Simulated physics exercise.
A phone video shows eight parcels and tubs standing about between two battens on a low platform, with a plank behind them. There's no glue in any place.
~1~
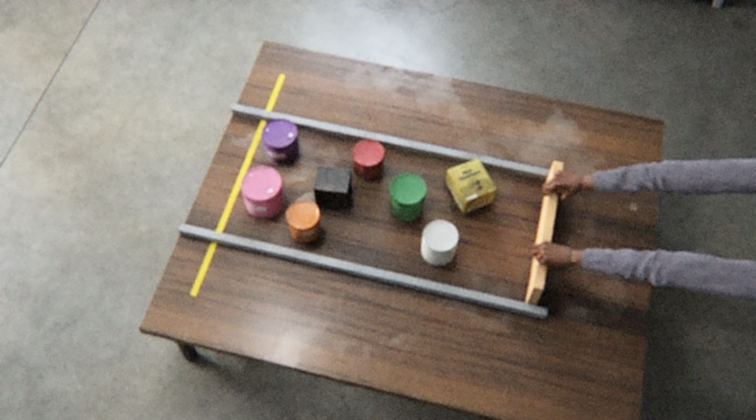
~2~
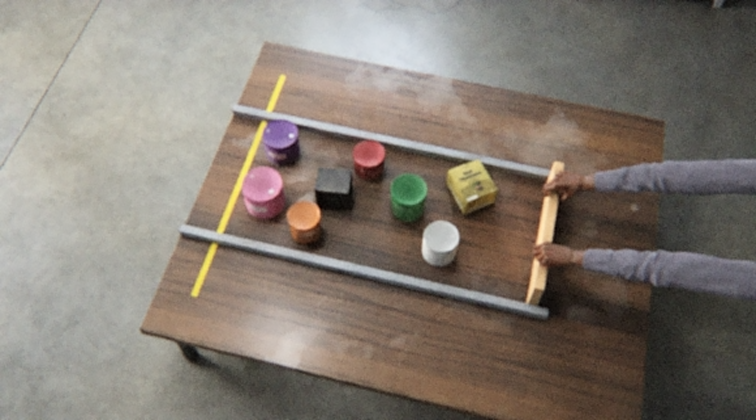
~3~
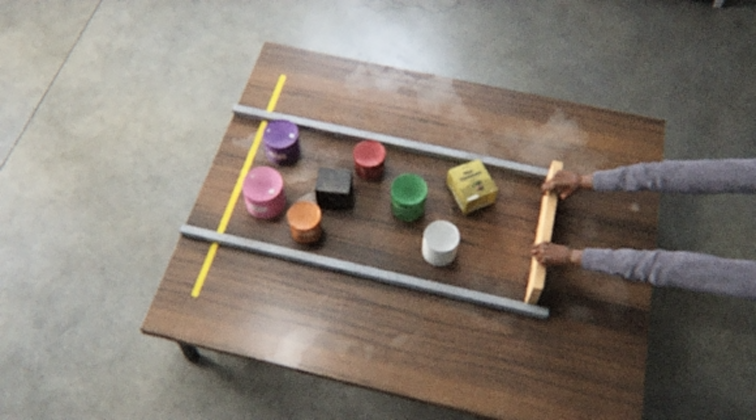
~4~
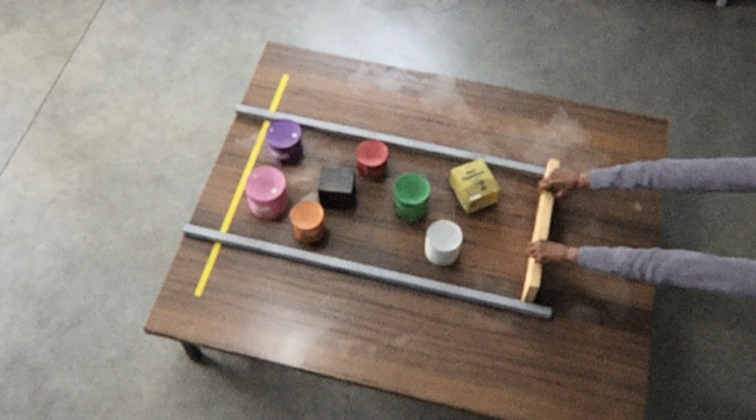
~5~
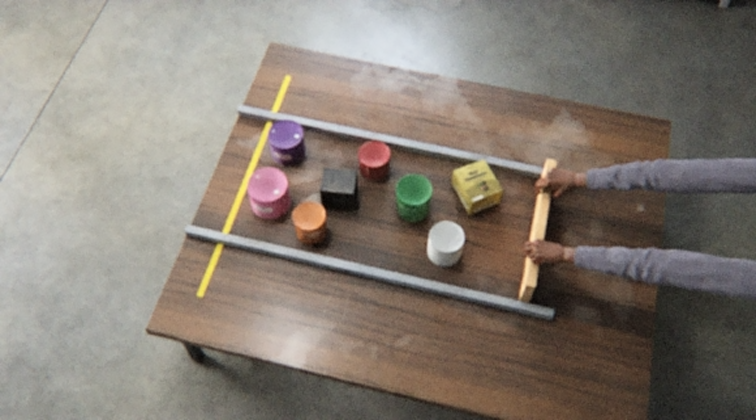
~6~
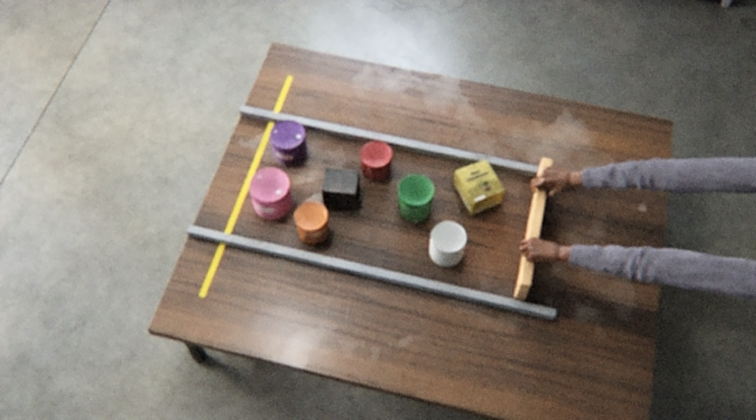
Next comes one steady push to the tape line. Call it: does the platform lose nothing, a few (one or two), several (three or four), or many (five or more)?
It loses several, three or four.
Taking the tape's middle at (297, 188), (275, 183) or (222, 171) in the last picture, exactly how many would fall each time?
0, 1, 8.
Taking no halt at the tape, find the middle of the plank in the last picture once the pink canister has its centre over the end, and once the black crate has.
Roughly (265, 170); for the second one, roughly (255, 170).
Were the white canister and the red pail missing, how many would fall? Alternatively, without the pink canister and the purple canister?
2 in the first case and 2 in the second.
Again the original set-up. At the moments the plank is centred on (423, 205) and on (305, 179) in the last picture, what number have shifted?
The count is 3 at the first point and 8 at the second.
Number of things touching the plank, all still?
All in all, 4.
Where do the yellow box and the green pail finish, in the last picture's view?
Roughly (249, 128), and the other roughly (236, 154).
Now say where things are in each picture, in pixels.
Purple canister (281, 142); pink canister (263, 192); orange pail (304, 223); plank (545, 232); tape (242, 176), in the first frame.
Pink canister (264, 193); yellow box (471, 187), in the second frame.
Orange pail (306, 223); white canister (441, 244), in the third frame.
Purple canister (285, 142); red pail (372, 160), in the fourth frame.
Pink canister (269, 194); green pail (414, 199), in the fifth frame.
Purple canister (289, 143); pink canister (271, 194); orange pail (313, 224); plank (534, 229); tape (250, 177), in the sixth frame.
A little later, none off yet; purple canister at rest near (289, 143); pink canister at rest near (271, 194); orange pail at rest near (313, 224).
Next, none off yet; purple canister shifted a little near (274, 140); pink canister shifted a little near (258, 196); orange pail shifted about its own width near (284, 222).
When it is over, the number that fall off is three or four; down, red pail, black crate, pink canister and purple canister.
